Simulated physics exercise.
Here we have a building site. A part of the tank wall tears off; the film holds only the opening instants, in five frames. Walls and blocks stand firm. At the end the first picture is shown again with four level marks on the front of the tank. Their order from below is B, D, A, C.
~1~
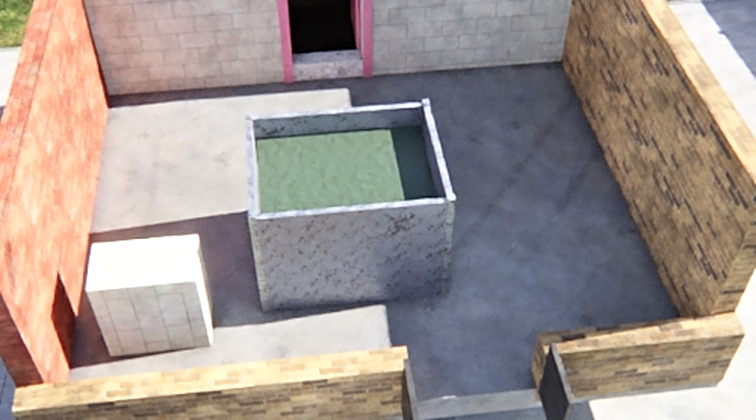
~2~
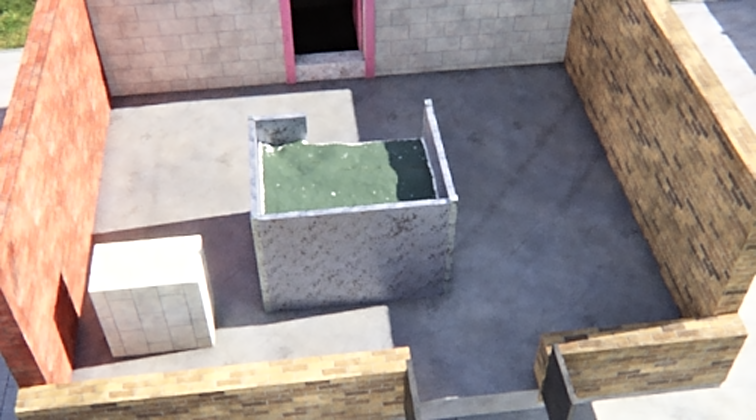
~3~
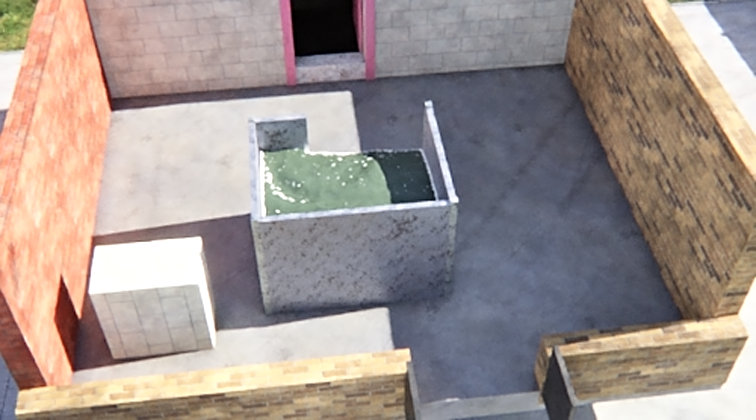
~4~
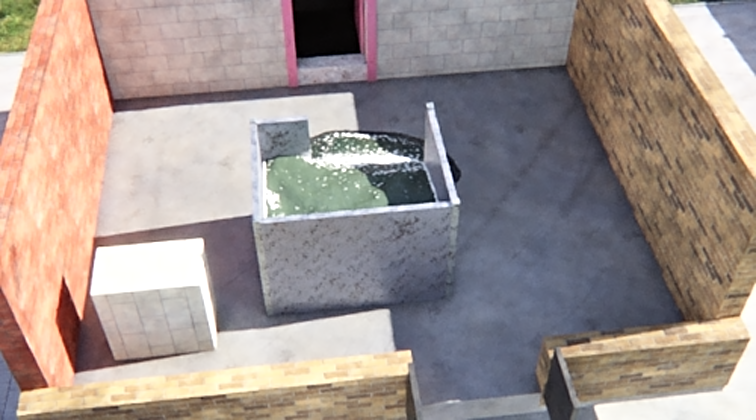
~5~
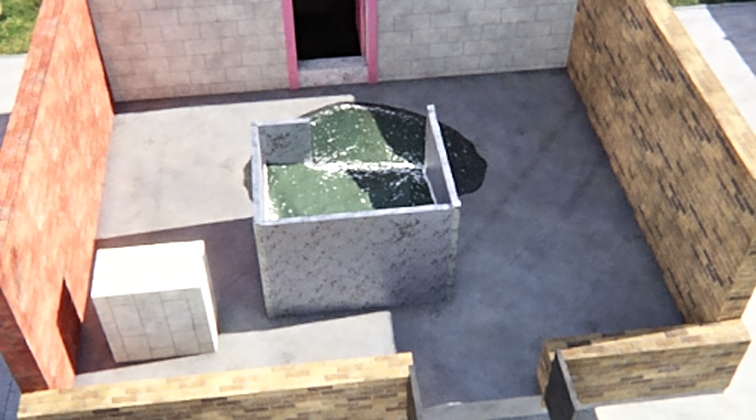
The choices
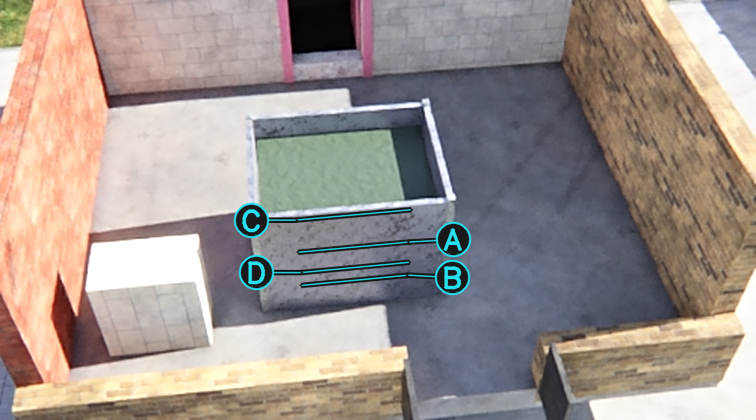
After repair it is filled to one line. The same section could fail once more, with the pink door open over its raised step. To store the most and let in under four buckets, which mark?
D is the one.
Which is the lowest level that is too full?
The answer is A.
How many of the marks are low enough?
Two of them.
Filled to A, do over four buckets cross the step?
Yes, that goes wrong.
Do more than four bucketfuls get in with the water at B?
No.
In cyan, A at (354, 247); B at (355, 280); C at (353, 214); D at (355, 267); from the bottom up B, D, A, C.
For level A, about 11 bucketfuls get in.
For level B, nothing gets over.
For level C, dozens of bucketfuls pour in.
For level D, a bucket or two gets in.
